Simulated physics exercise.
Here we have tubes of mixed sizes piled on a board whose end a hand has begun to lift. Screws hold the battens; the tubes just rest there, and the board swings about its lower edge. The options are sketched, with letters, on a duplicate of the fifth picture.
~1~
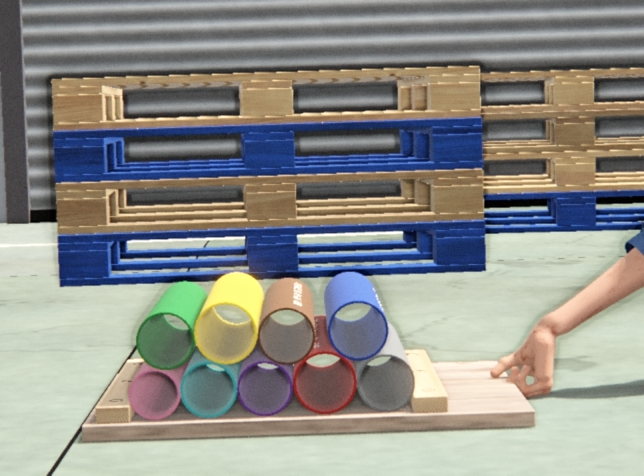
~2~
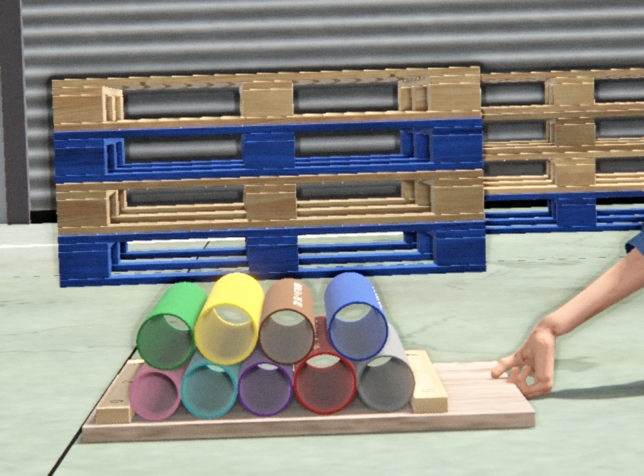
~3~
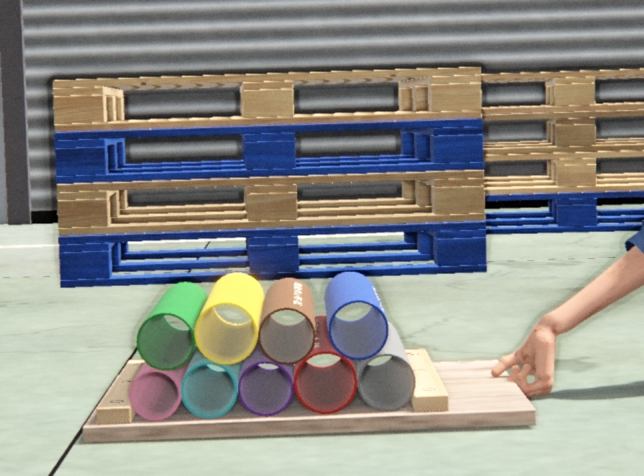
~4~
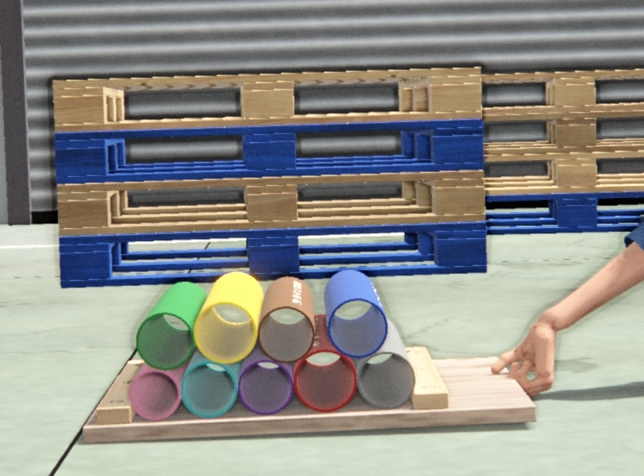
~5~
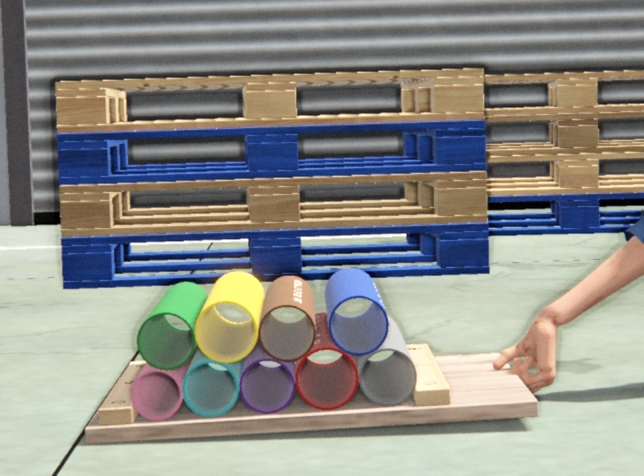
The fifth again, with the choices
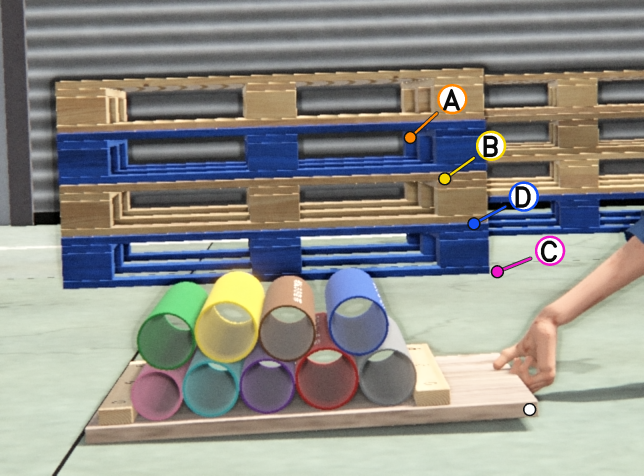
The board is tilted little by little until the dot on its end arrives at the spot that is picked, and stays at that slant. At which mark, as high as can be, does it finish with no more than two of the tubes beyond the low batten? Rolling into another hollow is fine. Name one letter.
The last mark within the limit is C.
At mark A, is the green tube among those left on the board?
No.
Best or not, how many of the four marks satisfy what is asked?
The number is one.
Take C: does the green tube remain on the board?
No.
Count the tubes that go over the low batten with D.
At D the number is three.
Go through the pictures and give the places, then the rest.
The first picture shows pink tube (155, 394); turquoise tube (209, 390); purple tube (265, 389).
The second picture shows purple tube (265, 389); red tube (325, 383).
The third picture shows board (309, 390); brown tube (287, 336).
The fourth picture shows board (309, 389); pink tube (155, 395); turquoise tube (209, 389).
The fifth picture shows board (311, 387); pink tube (157, 395); turquoise tube (211, 389).
On the marked copy, A at (410, 138); B at (445, 179); C at (497, 272); D at (474, 224); the white dot at (529, 409).
Taking C. A third of the way, board at 14°.
Two thirds of the way, board at 20°.
When it is over, board at 20°, two over the low batten (yellow, green).
As for the rest, A four over the low batten (brown, yellow, green, blue); B four over the low batten (brown, yellow, green, blue); D three over the low batten (brown, yellow, green).
